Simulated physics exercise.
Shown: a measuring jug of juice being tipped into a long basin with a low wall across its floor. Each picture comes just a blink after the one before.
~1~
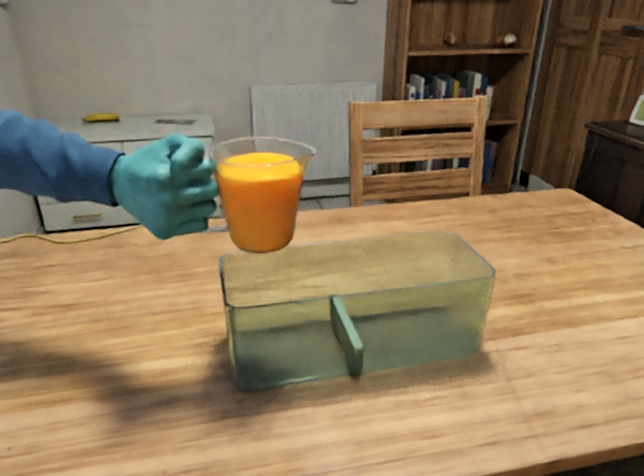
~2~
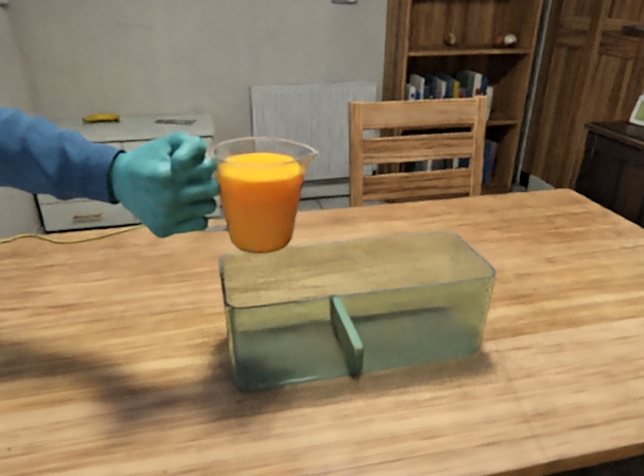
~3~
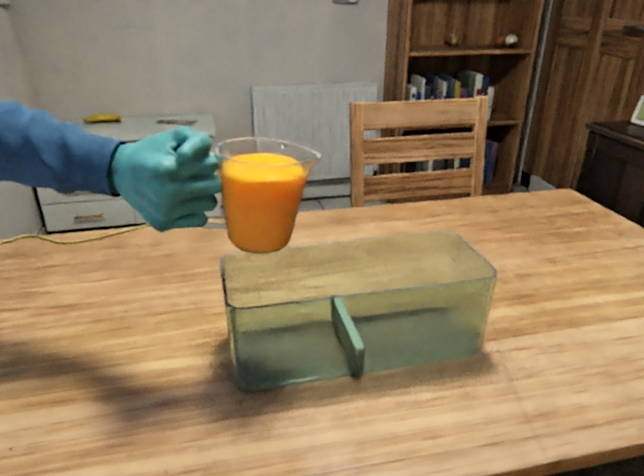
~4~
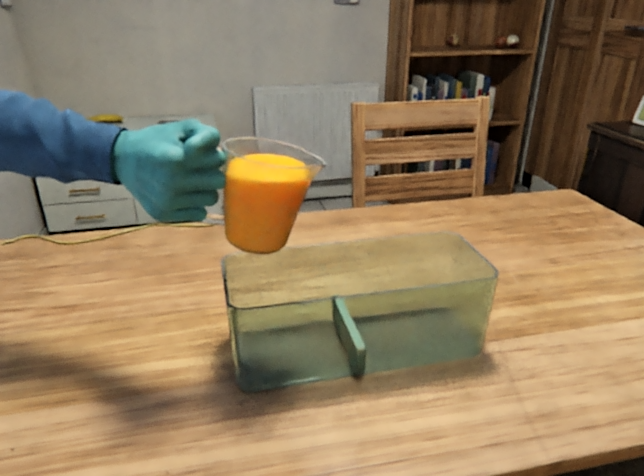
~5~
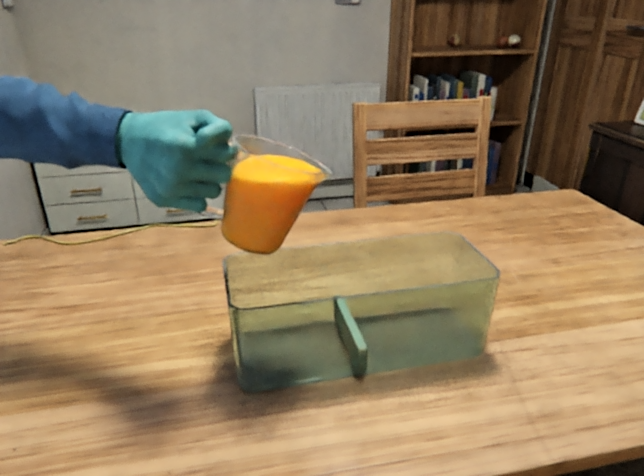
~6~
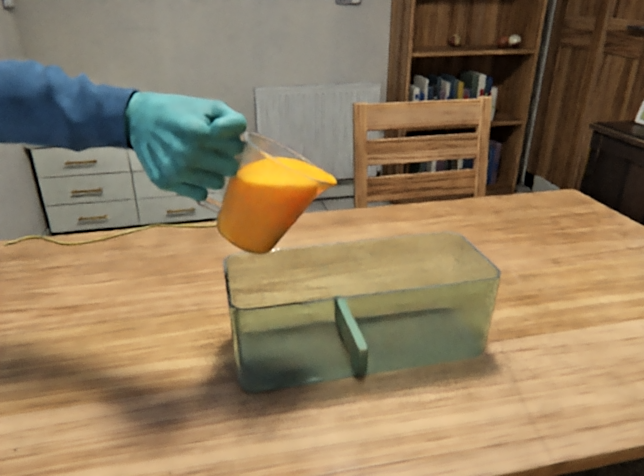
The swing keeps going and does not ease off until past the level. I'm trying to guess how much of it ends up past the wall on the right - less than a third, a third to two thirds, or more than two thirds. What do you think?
The part right of the wall will probably go higher than two thirds.
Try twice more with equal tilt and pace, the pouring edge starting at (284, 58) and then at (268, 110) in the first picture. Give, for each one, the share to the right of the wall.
Close to 65 in a hundred, and close to 10 in a hundred.
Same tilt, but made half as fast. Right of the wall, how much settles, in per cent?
I'd estimate about 85 percent ends up there.
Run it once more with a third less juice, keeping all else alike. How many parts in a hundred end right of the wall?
65 %.
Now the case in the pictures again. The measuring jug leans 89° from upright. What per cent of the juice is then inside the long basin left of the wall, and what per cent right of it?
So the left part has 0 percent, while the right part has 25.
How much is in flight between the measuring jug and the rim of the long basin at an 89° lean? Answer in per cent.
Share in flight: Approx. 20 %.
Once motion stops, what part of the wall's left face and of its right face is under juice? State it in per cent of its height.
10 per cent for the left part, 40 for the right.
A moment on, the measuring jug is tipped on its side and 52 per cent is still to pour, 1 is left of the wall and 27 right of it.
Next, the measuring jug is tipped right over and 9 per cent is still to pour, 17 is left of the wall and 67 right of it.
Then the measuring jug is tipped right over and 0 per cent is still to pour, 20 is left of the wall and 78 right of it.
Later the measuring jug is tipped right over and 0 per cent is still to pour, 21 is left of the wall and 79 right of it.
In the end 21 per cent lies left of the wall, 79 right of it and 1 outside.
